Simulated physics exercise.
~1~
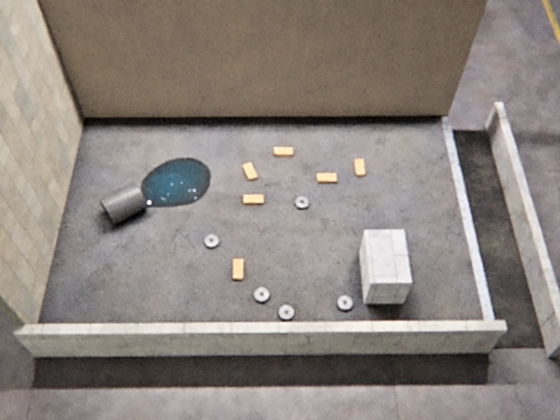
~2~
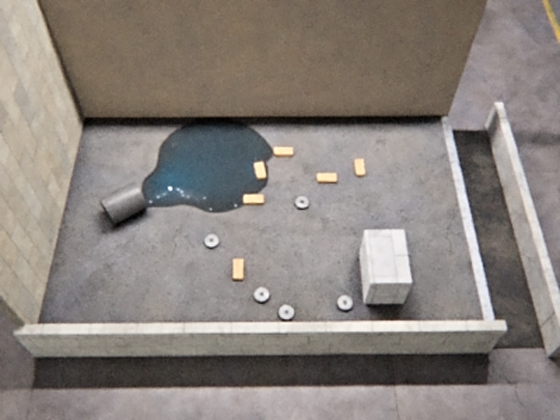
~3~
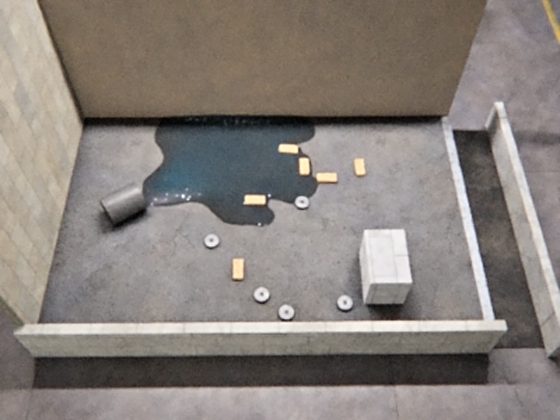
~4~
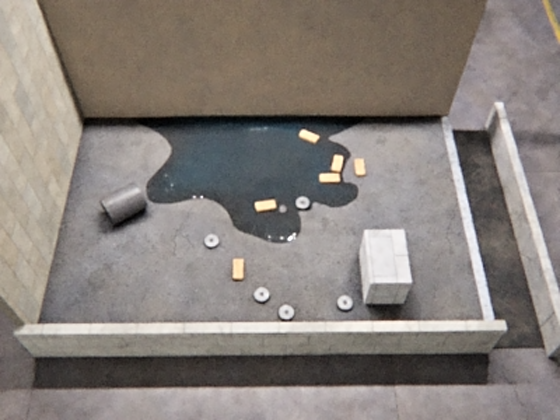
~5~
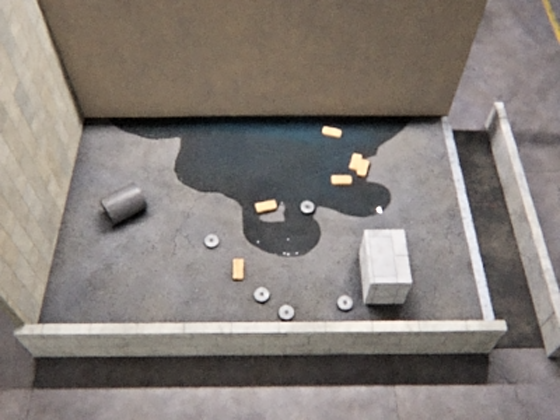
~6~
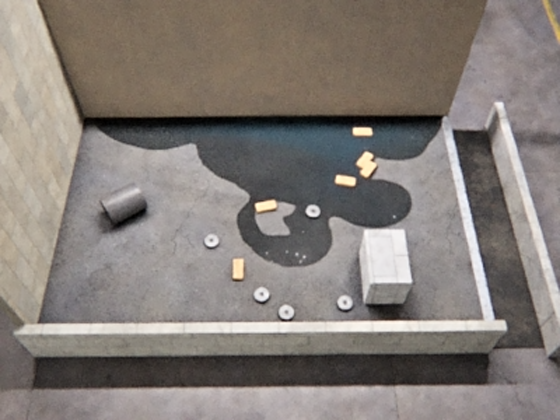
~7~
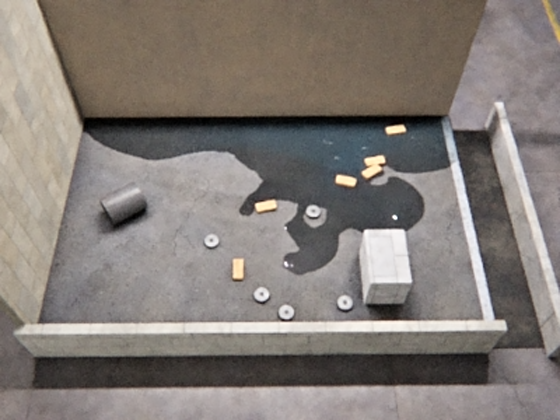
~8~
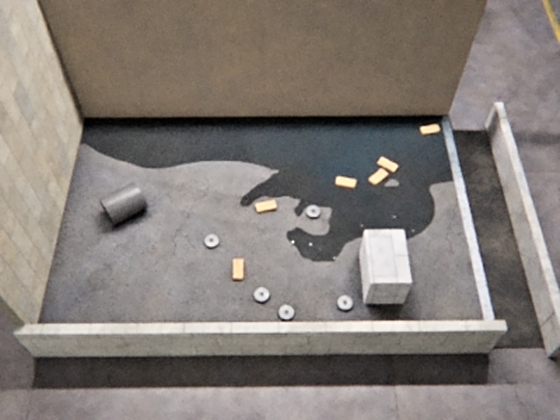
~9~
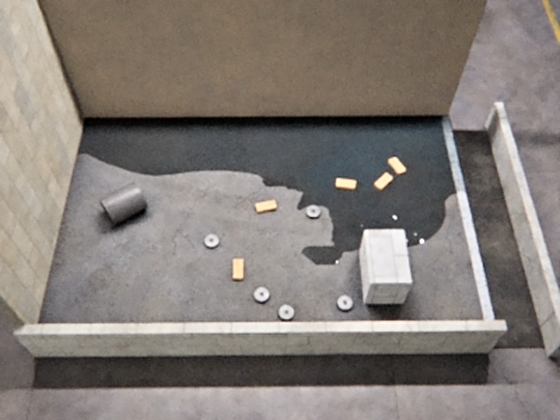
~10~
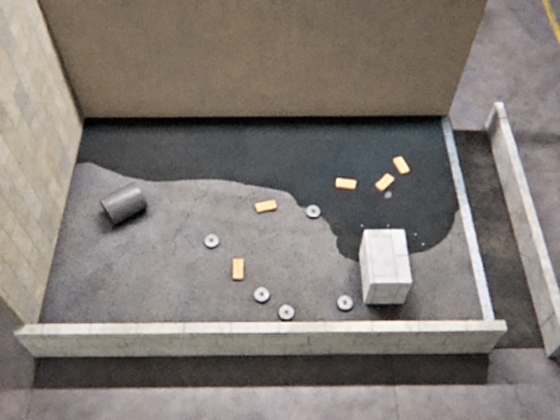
The video shows dark liquid spreading from beside a grey cylinder across a walled concrete floor, along the back wall and toward a pale block at right. Several orange blocks drift rightward, one leaving through the right side, while the grey discs barely move and the rest finally settle.
